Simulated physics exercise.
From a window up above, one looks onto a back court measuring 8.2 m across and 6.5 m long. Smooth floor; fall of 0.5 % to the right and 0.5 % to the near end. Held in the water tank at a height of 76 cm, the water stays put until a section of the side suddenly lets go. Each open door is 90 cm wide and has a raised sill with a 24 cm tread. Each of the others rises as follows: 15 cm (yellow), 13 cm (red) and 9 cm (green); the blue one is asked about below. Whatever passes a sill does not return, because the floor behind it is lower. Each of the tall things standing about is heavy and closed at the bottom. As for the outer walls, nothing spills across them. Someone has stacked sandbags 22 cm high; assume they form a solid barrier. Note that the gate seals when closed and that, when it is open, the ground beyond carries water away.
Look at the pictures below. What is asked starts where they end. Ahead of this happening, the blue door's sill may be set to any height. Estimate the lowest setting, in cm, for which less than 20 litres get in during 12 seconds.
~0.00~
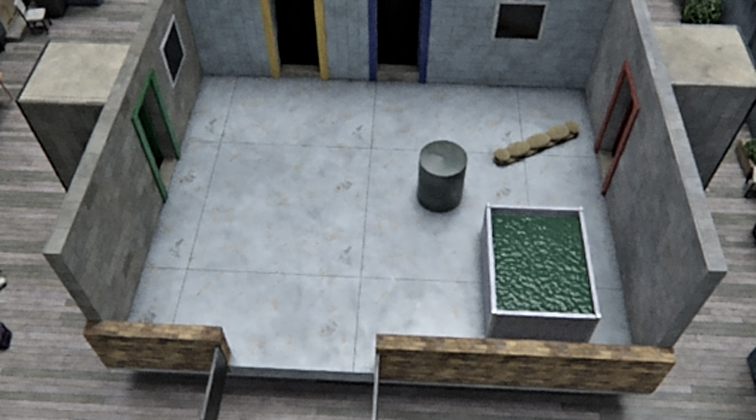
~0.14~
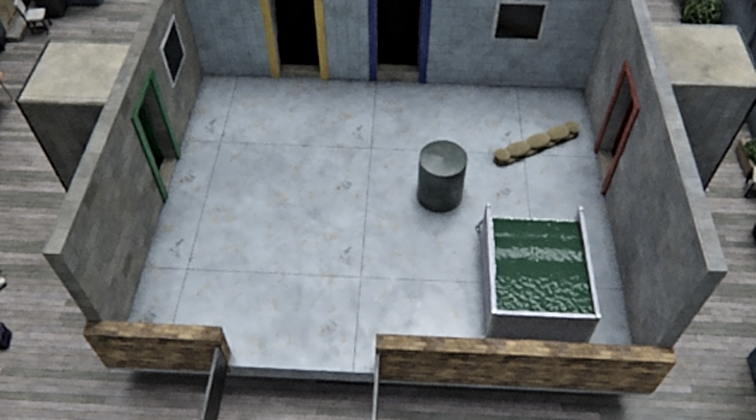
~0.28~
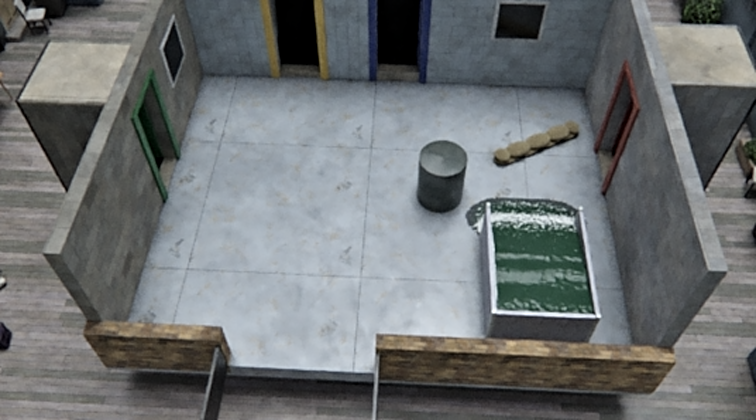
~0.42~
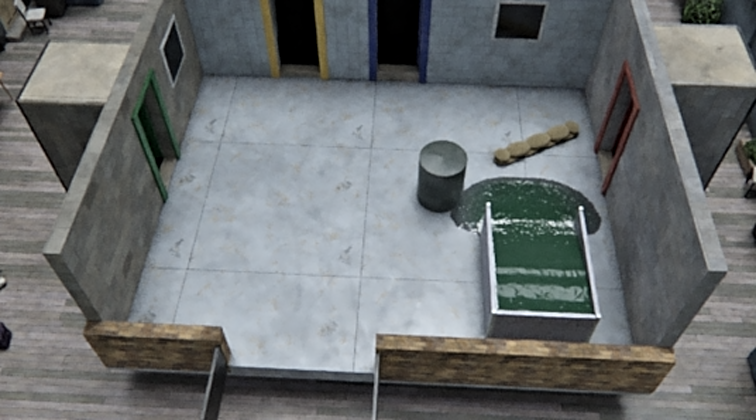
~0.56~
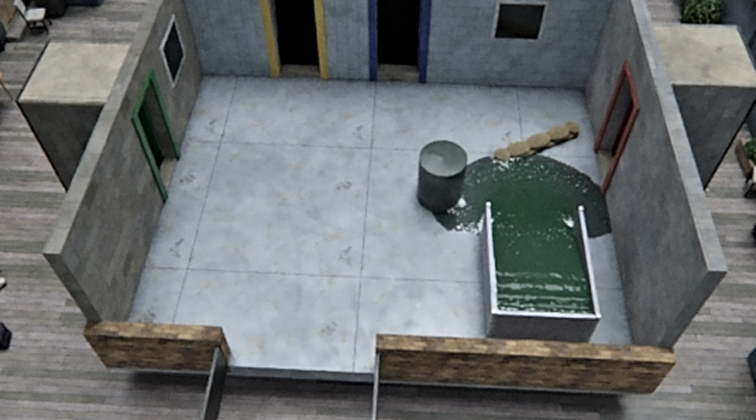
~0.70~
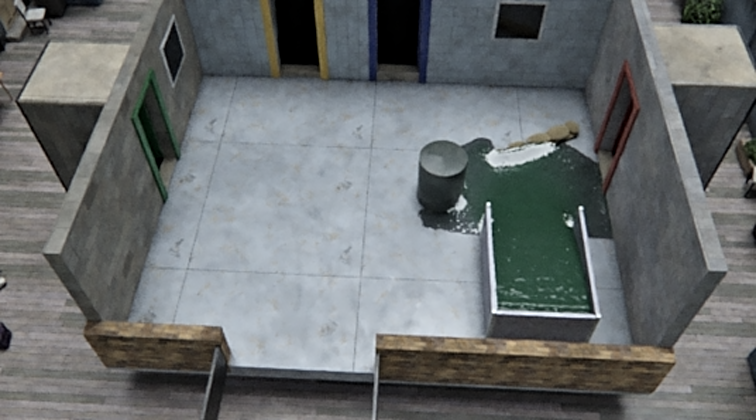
Around 11.5 cm.
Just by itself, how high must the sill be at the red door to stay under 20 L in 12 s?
Red would need about 25 cm on its own.
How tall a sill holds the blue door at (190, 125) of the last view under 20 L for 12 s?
Something near 6.5 cm.
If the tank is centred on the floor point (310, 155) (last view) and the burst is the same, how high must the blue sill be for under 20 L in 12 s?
In that case about 13.5 cm.
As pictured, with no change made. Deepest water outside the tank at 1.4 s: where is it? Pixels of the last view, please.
Around pixel (591, 144).
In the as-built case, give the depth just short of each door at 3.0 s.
Door by door in centimetres - yellow 5, red 25, blue 15, green 0.
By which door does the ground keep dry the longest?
It's the green door.
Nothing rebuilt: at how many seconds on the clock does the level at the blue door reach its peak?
Roughly at 2.0 s.
After 1.4 s water covers 20 % of the floor, deepest (48 cm) near (591, 144); it has not reached the blue door.
After 3.0 s water covers 35 % of the floor, deepest (28 cm) near (592, 150); 15 cm at the blue door, 0 litres in over its 25 cm sill.
After 12.0 s water covers 95 % of the floor, deepest (8 cm) near (166, 348); 2 cm at the blue door, 0 litres in over its 25 cm sill.
At the blue door as built, the water arrived by 1.7 s and peaked near 18 cm at 2.0 s.
With a sill of 10.5 cm, 27 litres would have come in within the 12 s; with 14 cm, 9 litres. So under 20 litres takes about 11.5 cm.
